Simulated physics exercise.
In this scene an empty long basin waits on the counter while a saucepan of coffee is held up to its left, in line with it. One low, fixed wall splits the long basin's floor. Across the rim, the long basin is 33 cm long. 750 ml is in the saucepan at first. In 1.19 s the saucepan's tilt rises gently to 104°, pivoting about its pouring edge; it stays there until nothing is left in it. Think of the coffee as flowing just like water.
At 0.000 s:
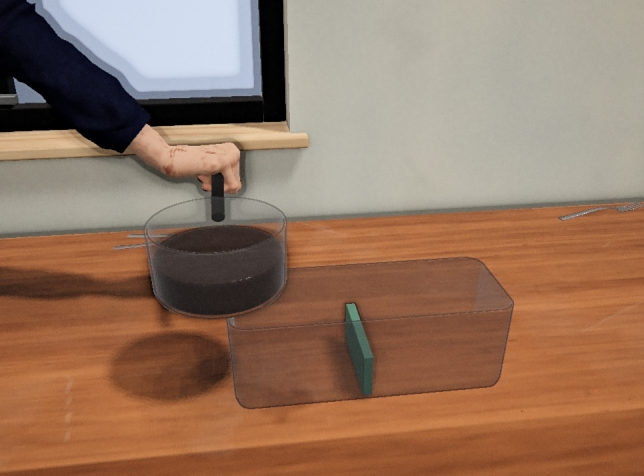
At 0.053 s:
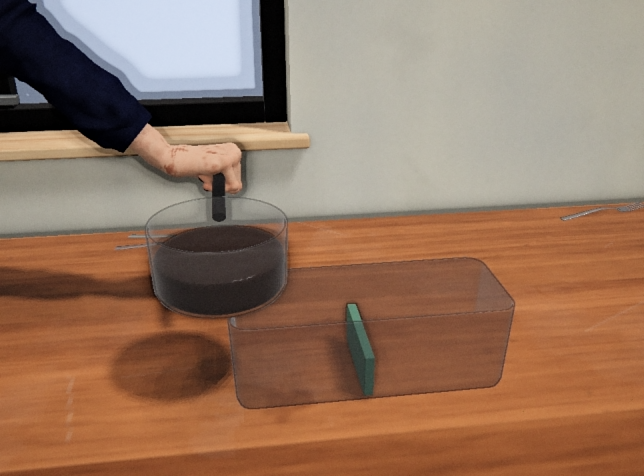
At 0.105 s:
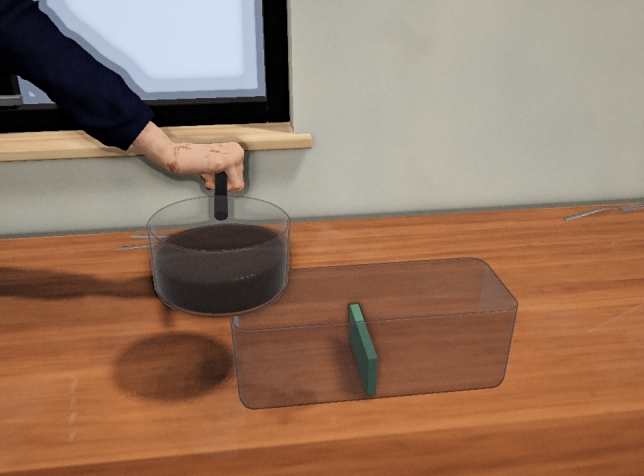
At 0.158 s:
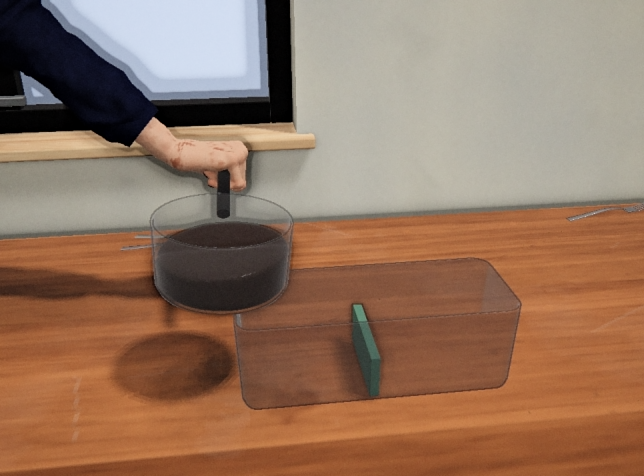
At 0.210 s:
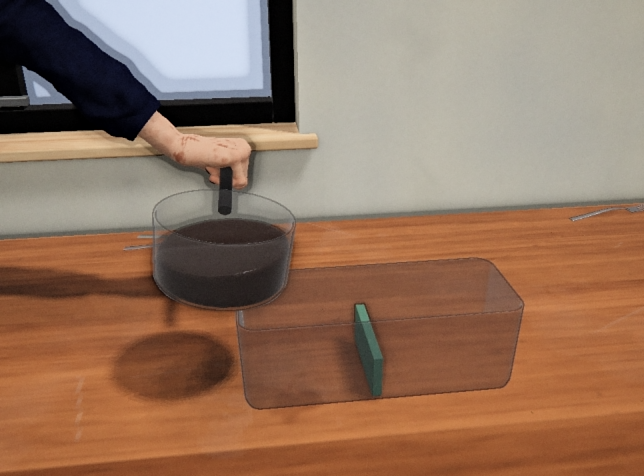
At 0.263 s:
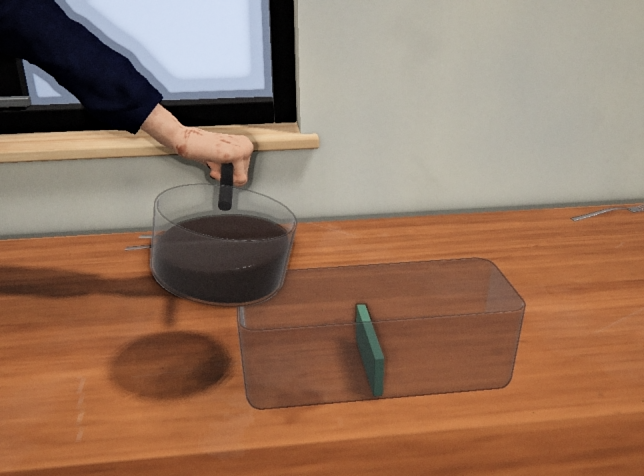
A hand reaching from a dark blue sleeve at the upper left slowly tilts a clear saucepan of dark coffee slightly to the right, while the view drifts very slightly. The setting is a wooden counter against a pale grey wall beneath a window, seen from slightly above. To the pan's right rests an empty, transparent long basin with a low green wall standing across its middle.
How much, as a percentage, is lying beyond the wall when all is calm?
Around 69 per cent lies beyond the wall.
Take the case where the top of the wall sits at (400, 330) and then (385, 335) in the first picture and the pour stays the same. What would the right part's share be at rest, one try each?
In order, 0 and 20 per cent.
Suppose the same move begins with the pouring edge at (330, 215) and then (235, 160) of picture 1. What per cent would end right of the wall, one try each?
Try 1: Approx. 95 %; try 2: Approx. 15 %.
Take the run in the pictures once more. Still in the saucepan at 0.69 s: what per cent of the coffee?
Around 76 percent.
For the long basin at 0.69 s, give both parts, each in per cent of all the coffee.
Near 2 on the left, 0 on the right.
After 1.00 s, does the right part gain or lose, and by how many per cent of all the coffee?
A gain, roughly 20 percent.
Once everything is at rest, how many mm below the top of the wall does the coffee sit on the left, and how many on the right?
Left about 44 mm, while the right is about 30 mm.
By 0.69 s the tilt is 65° and 76 per cent is still to pour, 2 is left of the wall and 0 right of it.
By 1.00 s the tilt is 98° and 17 per cent is still to pour, 15 is left of the wall and 49 right of it.
By 1.33 s the tilt is 104° and 1 per cent is still to pour, 27 is left of the wall and 69 right of it.
By 1.69 s the tilt is 104° and 0 per cent is still to pour, 30 is left of the wall and 69 right of it.
At rest 30 per cent lies left of the wall, 69 right of it and 1 outside.
